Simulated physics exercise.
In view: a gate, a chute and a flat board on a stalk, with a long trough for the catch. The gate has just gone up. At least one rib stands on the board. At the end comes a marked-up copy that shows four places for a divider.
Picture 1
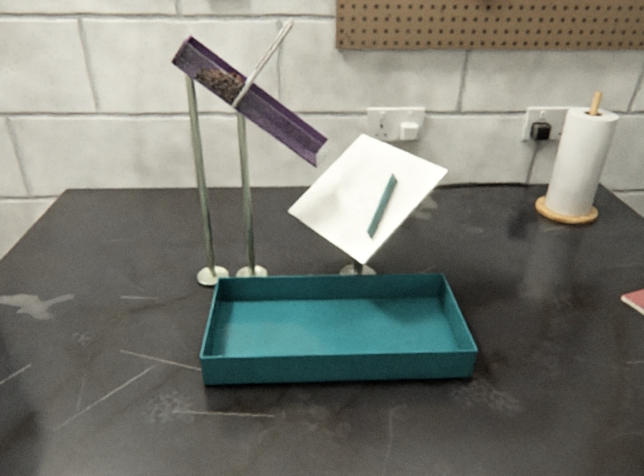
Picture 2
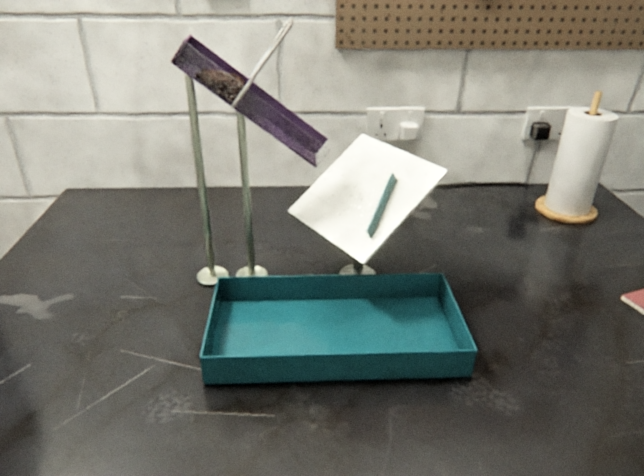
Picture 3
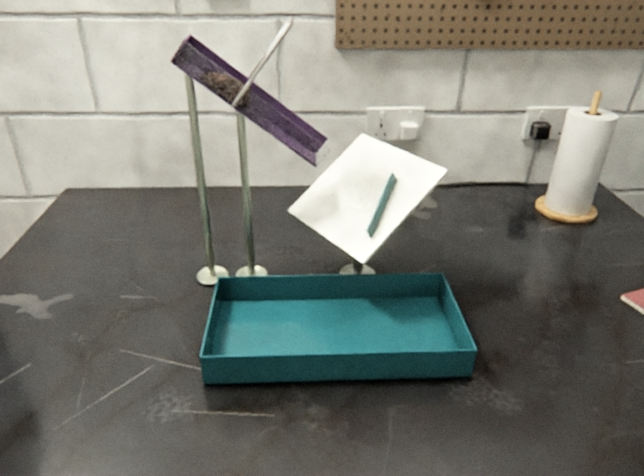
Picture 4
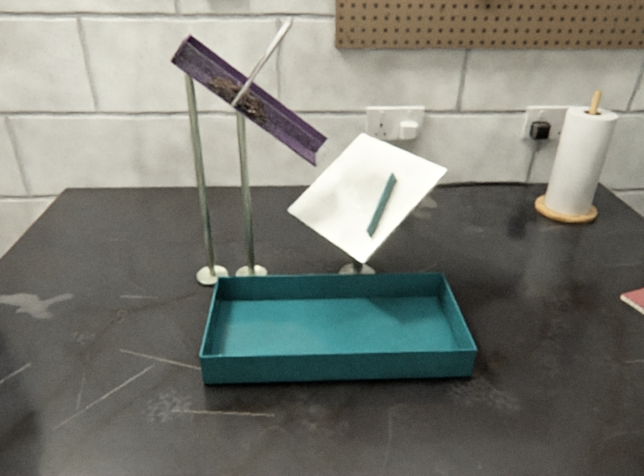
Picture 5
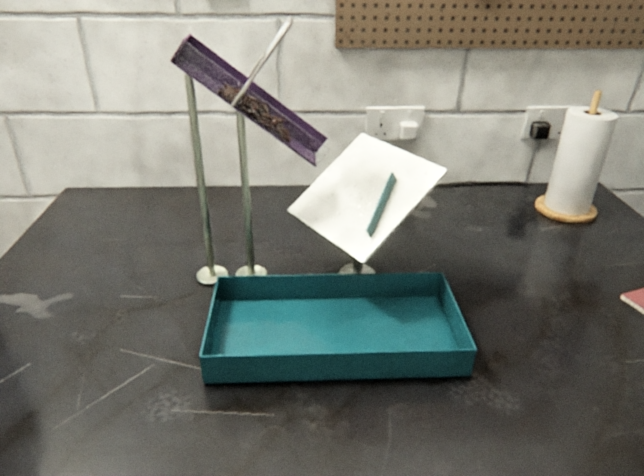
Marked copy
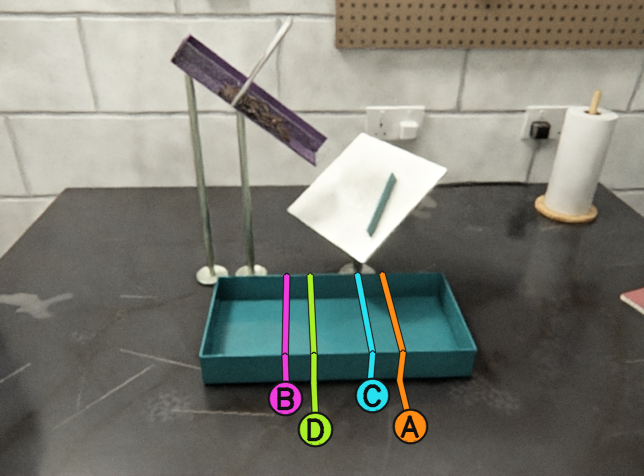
On a dark worktop, small brown berries sliding down a sloping purple chute above a tilted white board and empty teal trough.
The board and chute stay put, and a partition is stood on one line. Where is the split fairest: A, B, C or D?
D.
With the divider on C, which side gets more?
Left.
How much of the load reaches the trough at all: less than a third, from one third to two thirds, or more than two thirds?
More than two thirds.
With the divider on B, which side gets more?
More lands on the right.
On the marked copy, line A crosses the front rim at (402, 351); line B crosses the front rim at (285, 354); line C crosses the front rim at (372, 352); line D crosses the front rim at (313, 353).
For line A, of what is caught, the whole lot on the left of the divider, none at all on the right.
For line B, of what is caught, a small share on the left of the divider, all but a few on the right.
For line C, of what is caught, all but a few on the left of the divider, only a few on the right.
For line D, of what is caught, close to half on the left of the divider, close to half on the right.
